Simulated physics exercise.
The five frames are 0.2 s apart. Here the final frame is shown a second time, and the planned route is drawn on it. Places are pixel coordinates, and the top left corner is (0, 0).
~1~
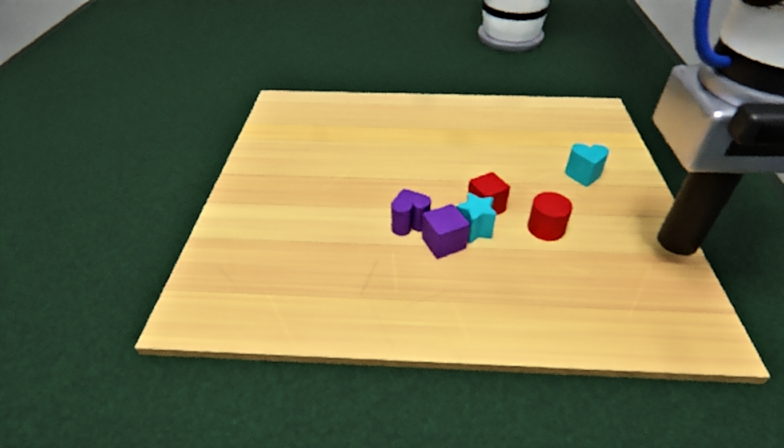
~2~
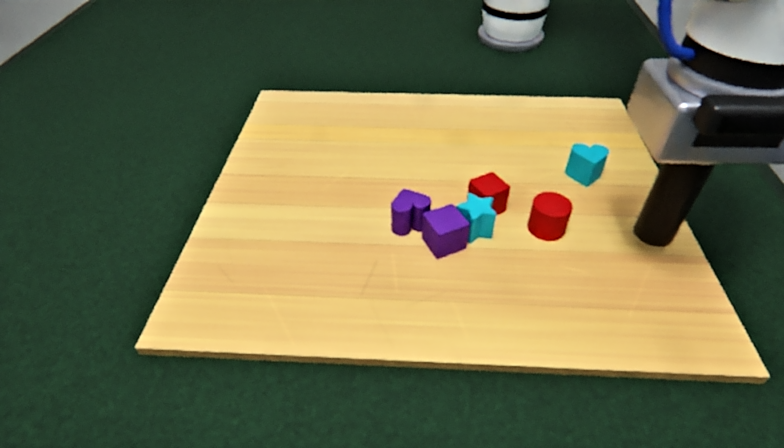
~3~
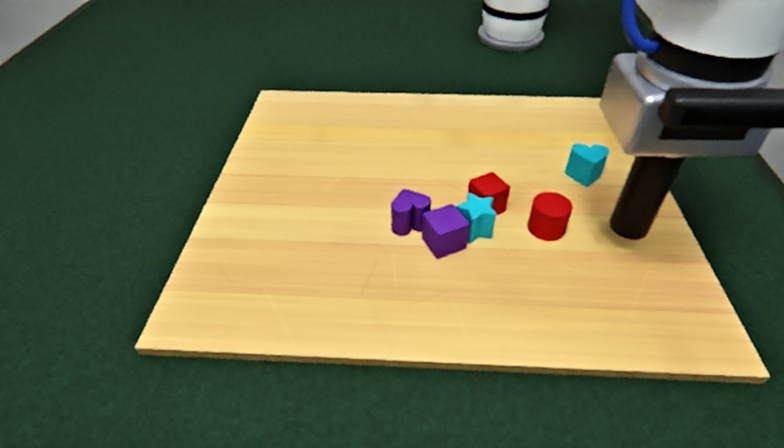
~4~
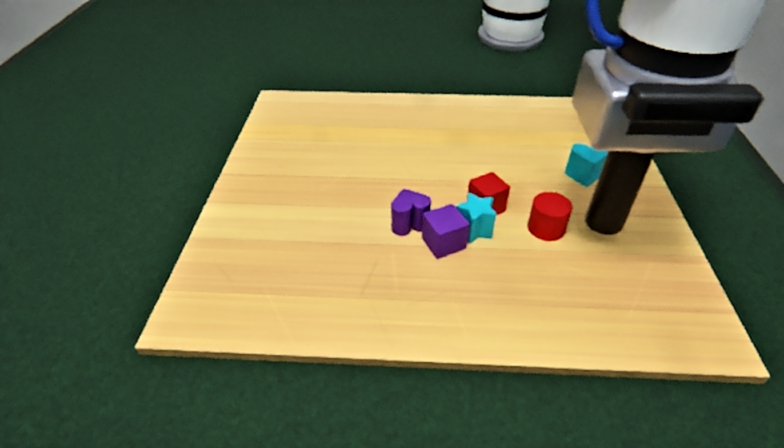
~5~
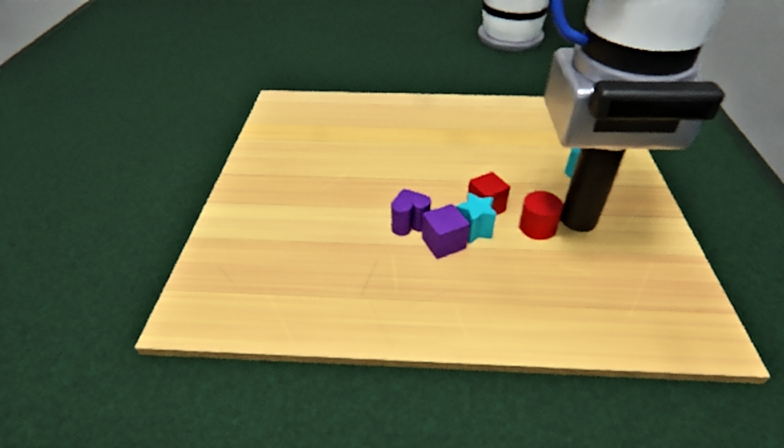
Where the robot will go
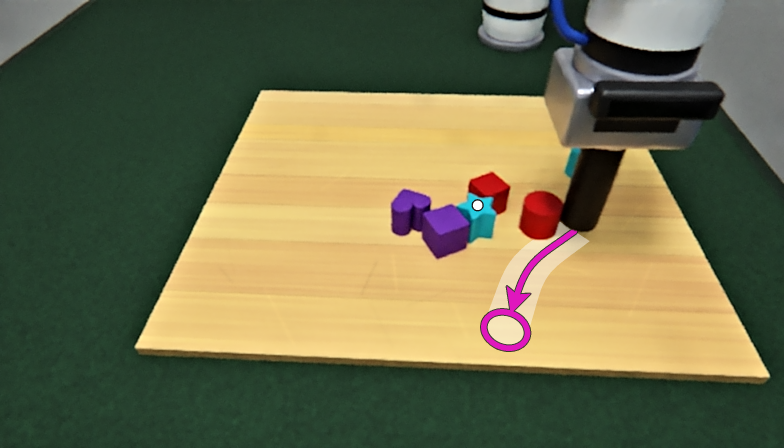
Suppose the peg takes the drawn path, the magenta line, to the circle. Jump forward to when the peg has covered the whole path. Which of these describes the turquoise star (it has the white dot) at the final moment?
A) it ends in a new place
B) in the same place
B: In the same place.
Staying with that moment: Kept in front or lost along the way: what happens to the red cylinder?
I predict the peg has moved past it.
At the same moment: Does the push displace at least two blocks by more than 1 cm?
No - that is not the case.
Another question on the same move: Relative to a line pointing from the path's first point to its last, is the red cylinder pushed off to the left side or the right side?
It slides rightward.
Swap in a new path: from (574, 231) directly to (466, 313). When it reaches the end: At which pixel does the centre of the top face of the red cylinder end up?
Pixel (523, 206).
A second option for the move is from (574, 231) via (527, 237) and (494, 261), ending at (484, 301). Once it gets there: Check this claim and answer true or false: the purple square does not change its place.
False.
The line goes from (574, 231) by way of (529, 269) to (506, 329); the dot is on the turquoise star.
What follows on the original path. One third of the way, peg at (546, 243); red cylinder at (522, 206).
Two thirds of the way, peg at (523, 276); red cylinder at (522, 206).
At the end, peg at (508, 318); turquoise star unmoved; red cylinder at (522, 206).
